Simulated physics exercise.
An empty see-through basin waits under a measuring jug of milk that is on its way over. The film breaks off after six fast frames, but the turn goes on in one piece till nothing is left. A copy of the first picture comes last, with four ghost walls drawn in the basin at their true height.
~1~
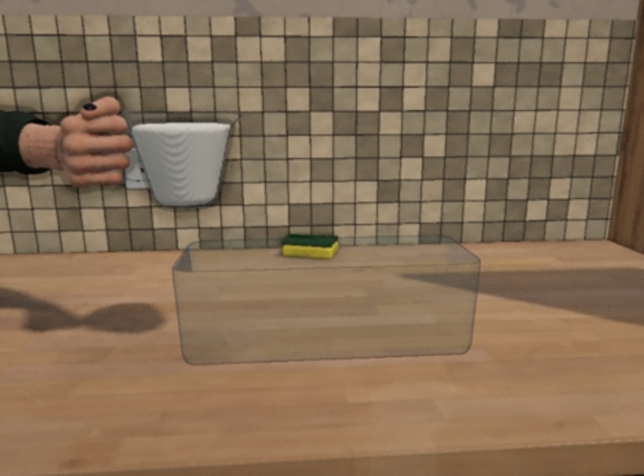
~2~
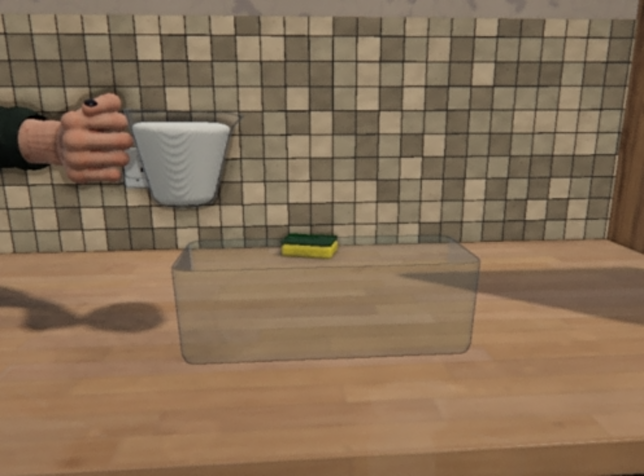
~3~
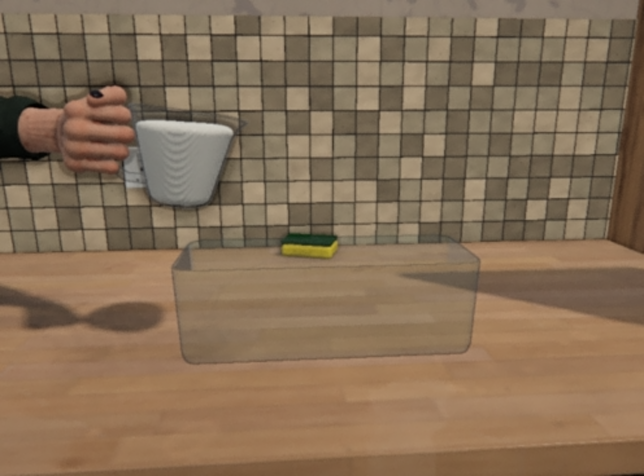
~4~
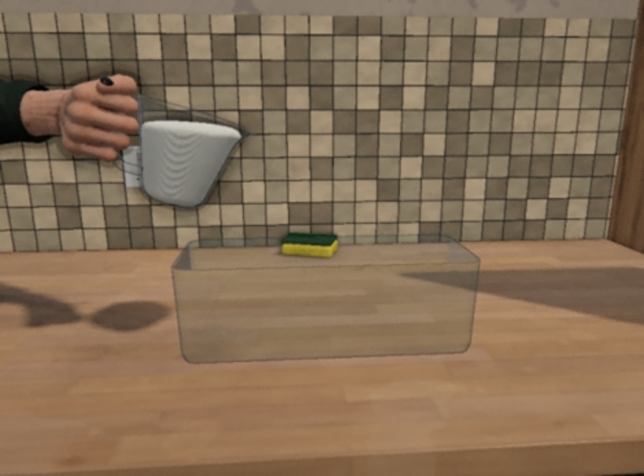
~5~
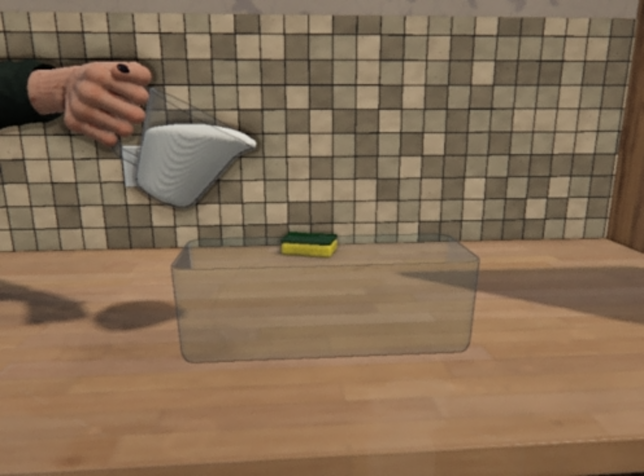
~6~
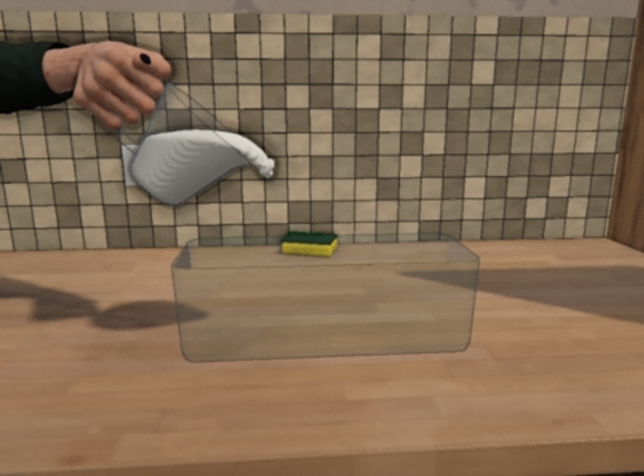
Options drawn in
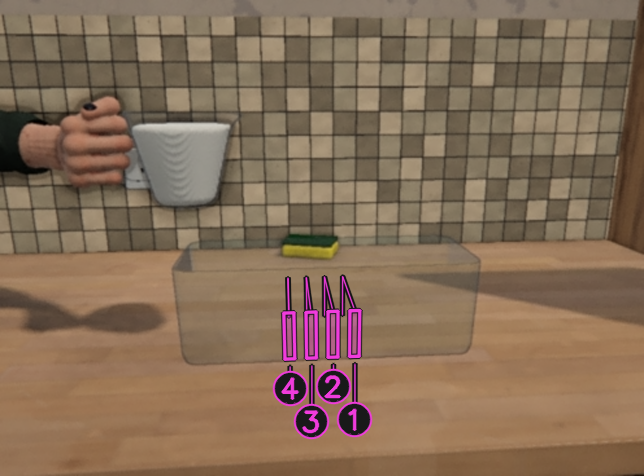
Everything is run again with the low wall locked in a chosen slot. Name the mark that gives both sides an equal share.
Choose 4.
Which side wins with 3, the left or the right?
The left one.
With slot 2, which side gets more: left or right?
The left one.
On the marked copy, 1 at (354, 363); 2 at (333, 364); 3 at (311, 365); 4 at (290, 366).
If 1 is chosen, about 95 % ends left of the wall and 3 % right of it.
If 2 is chosen, about 93 % ends left of the wall and 4 % right of it; 4 % is lost outside.
If 3 is chosen, about 80 % ends left of the wall and 18 % right of it.
If 4 is chosen, about 52 % ends left of the wall and 47 % right of it.
